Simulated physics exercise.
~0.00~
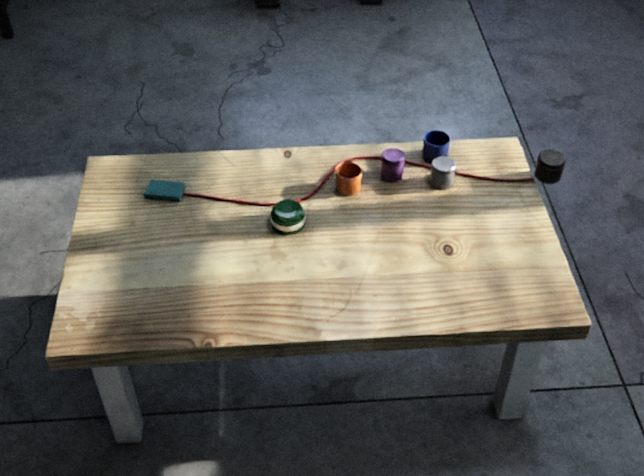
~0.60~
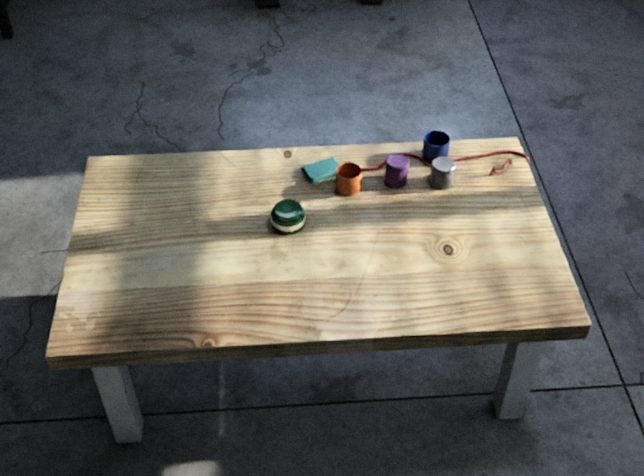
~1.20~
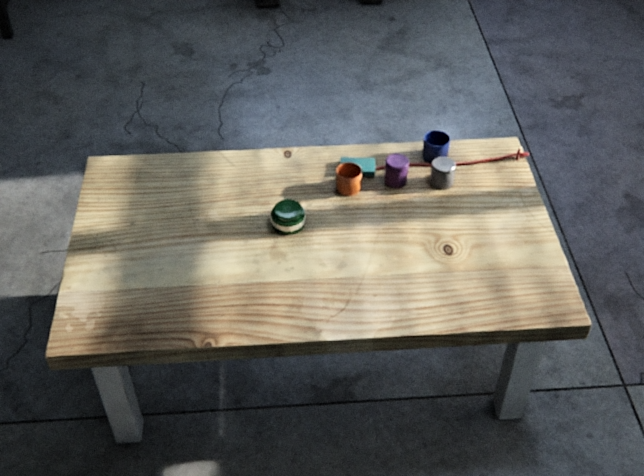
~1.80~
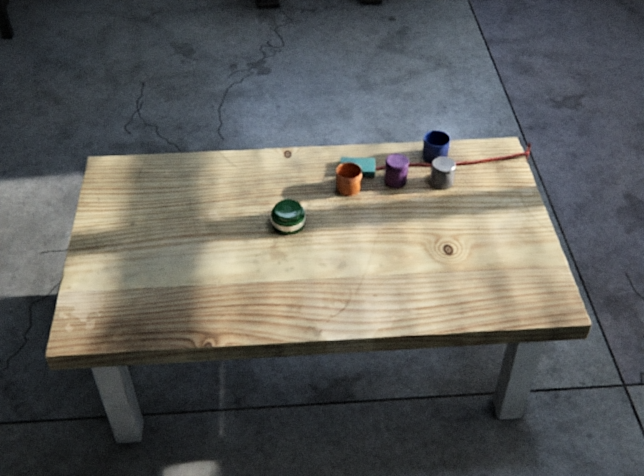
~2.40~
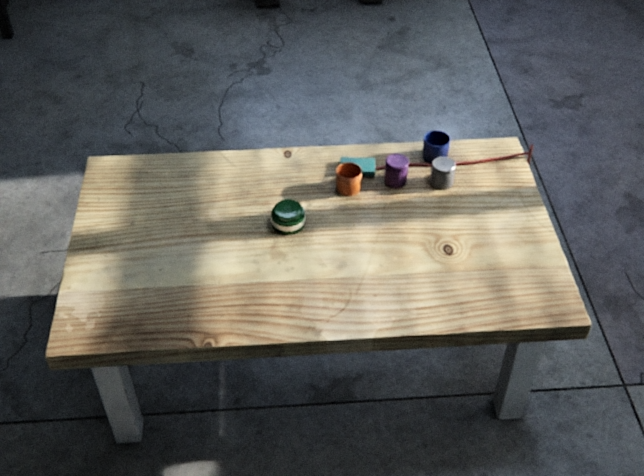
The black speaker drops off the table's right side, dragging the teal phone behind the orange cup.
